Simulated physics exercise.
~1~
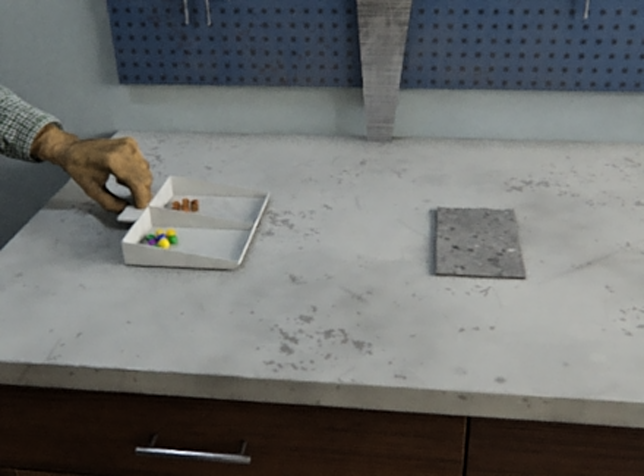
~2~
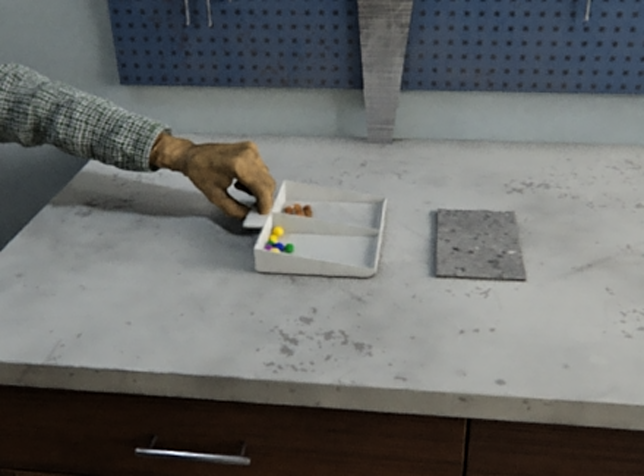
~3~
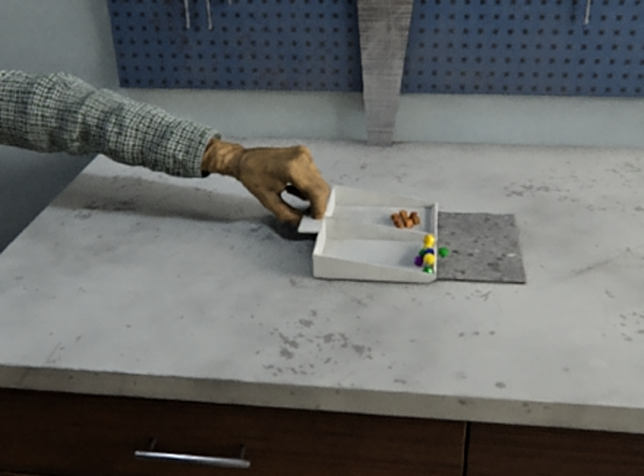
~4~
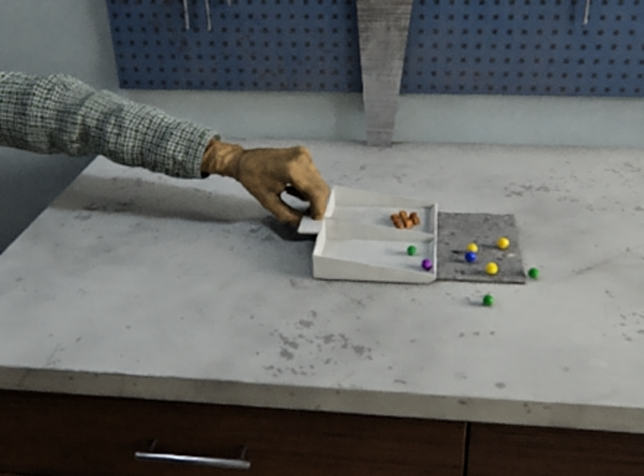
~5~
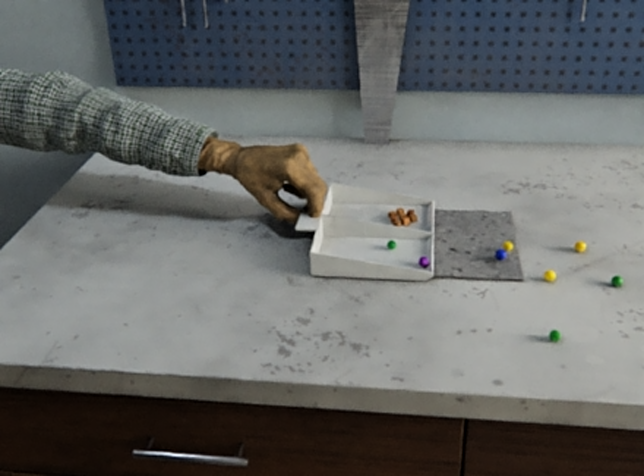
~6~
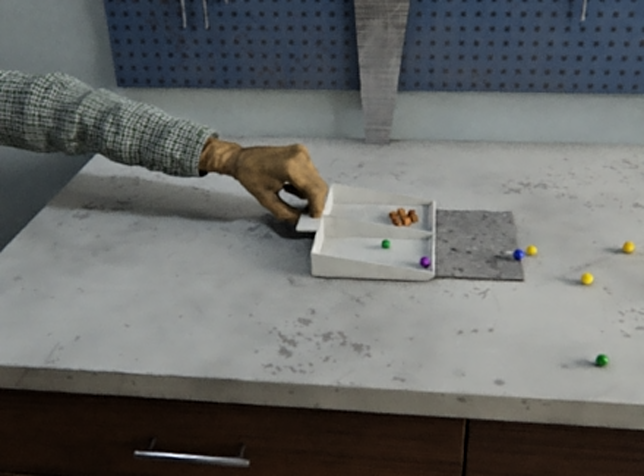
In the video, a hand slides a white two-part tray rightward along a counter until it stops at a gray slab; most of the colorful balls in the front section roll out across the slab and counter, while the brown pieces behind shift forward but stay inside.
